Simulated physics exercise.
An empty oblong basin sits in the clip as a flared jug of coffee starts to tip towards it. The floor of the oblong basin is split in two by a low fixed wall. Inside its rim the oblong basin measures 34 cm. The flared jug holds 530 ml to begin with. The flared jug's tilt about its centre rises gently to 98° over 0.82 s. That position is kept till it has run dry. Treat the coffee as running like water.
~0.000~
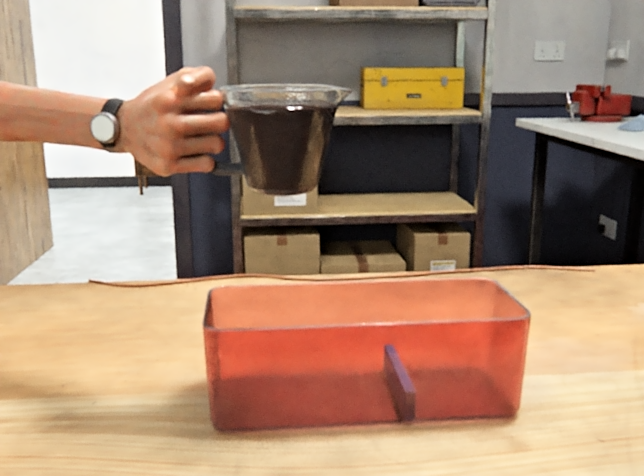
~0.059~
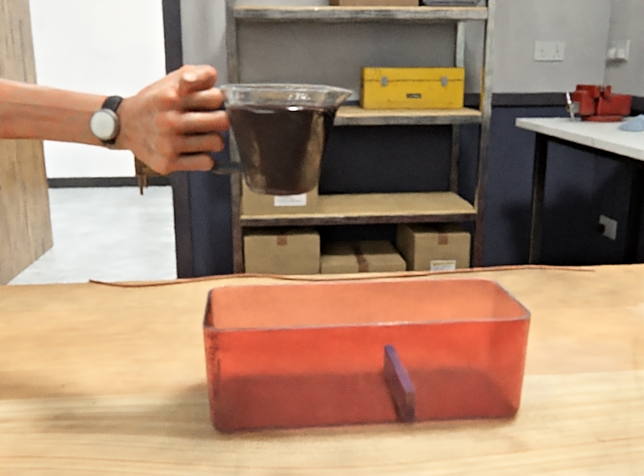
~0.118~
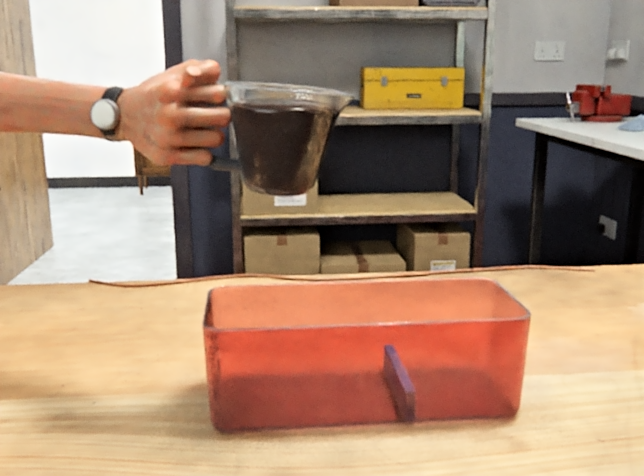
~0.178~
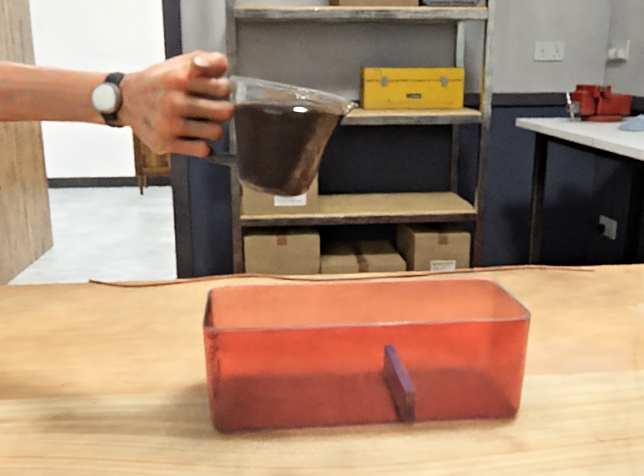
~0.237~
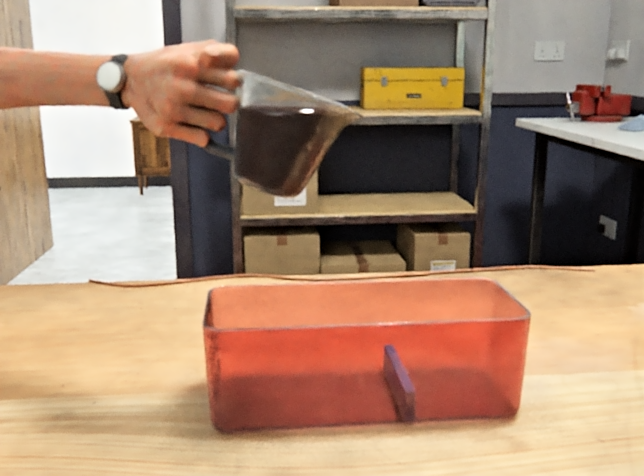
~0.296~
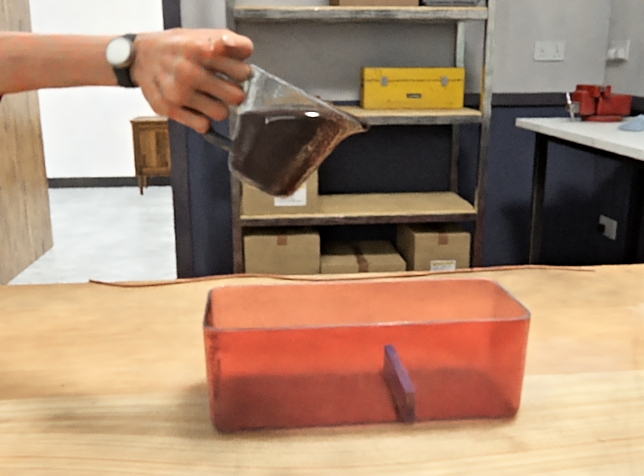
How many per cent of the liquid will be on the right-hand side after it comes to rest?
Some 68 per cent will be on the right-hand side.
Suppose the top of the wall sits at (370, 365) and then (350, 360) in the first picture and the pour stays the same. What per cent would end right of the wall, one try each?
I'd put it at about 90 per cent for the first and about 95 per cent for the second.
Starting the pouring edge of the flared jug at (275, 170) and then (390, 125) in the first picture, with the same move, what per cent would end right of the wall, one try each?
10 then 90 %.
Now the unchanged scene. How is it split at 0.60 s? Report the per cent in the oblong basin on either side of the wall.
Left roughly 0 per cent, right roughly 20.
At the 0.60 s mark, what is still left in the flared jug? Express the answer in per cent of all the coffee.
Remaining: Near 46 % of the total.
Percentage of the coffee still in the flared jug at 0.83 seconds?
About 7 % is still there.
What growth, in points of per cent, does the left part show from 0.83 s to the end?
Around 18 per cent.
Then, 0.60 s in, the tilt is 82° and 47 per cent is still to pour, 0 is left of the wall and 20 right of it.
Then, 0.83 s in, the tilt is 98° and 7 per cent is still to pour, 12 is left of the wall and 65 right of it.
Then, 1.06 s in, the tilt is 98° and 0 per cent is still to pour, 25 is left of the wall and 73 right of it.
Then, 1.32 s in, the tilt is 98° and 0 per cent is still to pour, 31 is left of the wall and 68 right of it.
Finally, 31 per cent lies left of the wall, 68 right of it and 2 outside.
